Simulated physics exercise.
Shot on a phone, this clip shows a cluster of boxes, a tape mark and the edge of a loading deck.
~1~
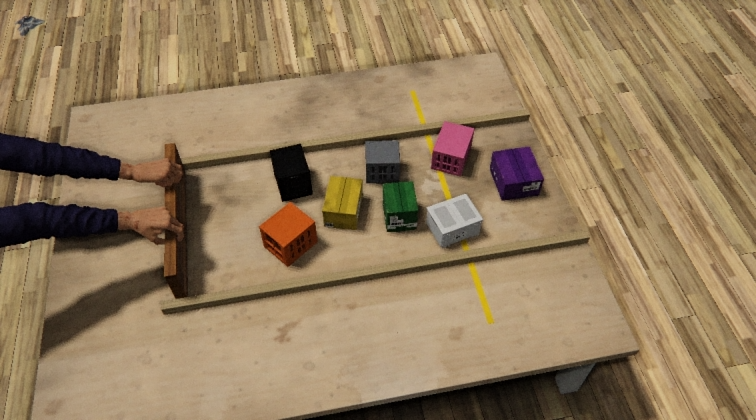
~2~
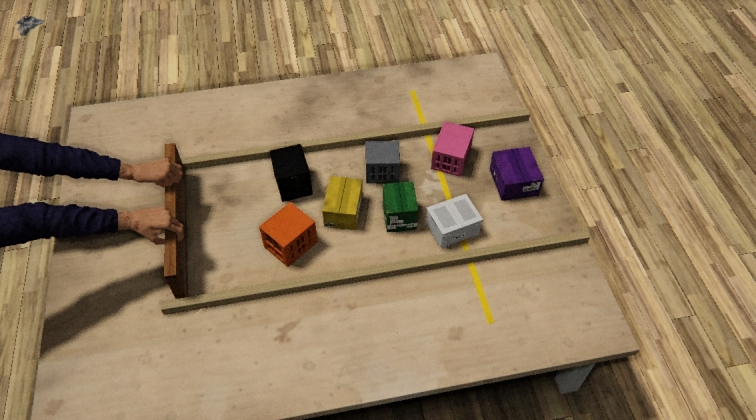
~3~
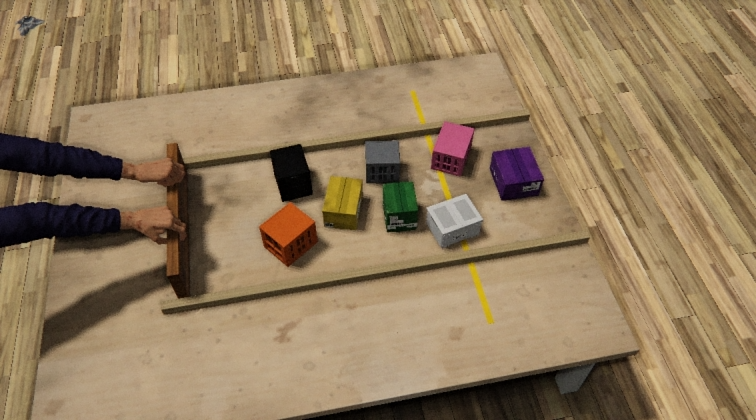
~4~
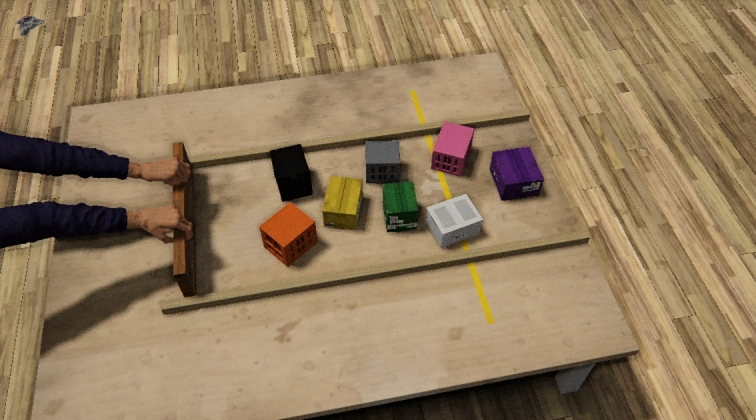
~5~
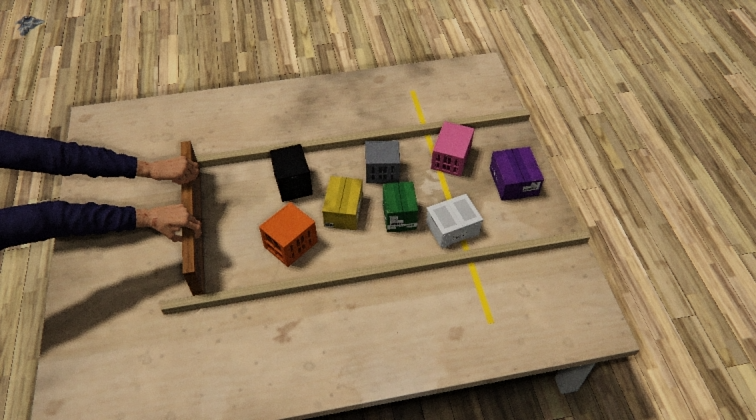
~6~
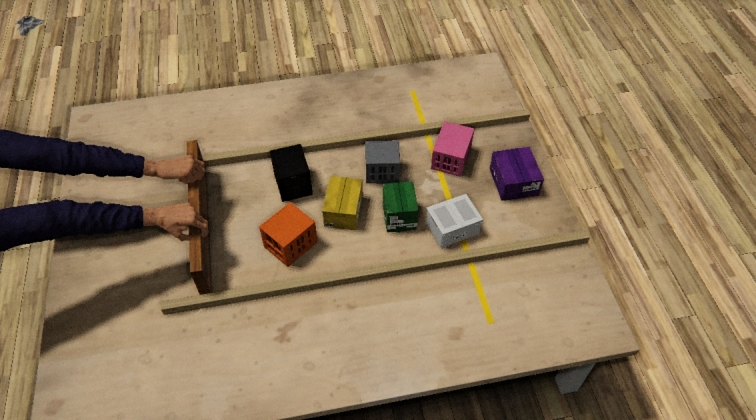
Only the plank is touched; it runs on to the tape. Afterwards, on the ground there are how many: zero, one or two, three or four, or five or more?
Nothing falls.
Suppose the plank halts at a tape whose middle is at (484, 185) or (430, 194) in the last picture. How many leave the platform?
Down on the ground: 2 and 0.
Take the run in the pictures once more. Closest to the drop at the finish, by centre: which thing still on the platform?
The purple parcel winds up nearest.
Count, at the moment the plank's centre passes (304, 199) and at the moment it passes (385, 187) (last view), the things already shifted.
In order, the tallies are 3 and 7.
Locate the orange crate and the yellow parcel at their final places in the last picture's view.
Roughly at (480, 216) and at (478, 179), in that order.
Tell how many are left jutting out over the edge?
As for overhanging, the count is 0.
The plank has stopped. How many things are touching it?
At rest, 2 are in contact.
Early on, none off yet; purple parcel at rest near (516, 173); pink crate at rest near (453, 149); white tote at rest near (454, 221).
Finally, the number that fall off is zero.
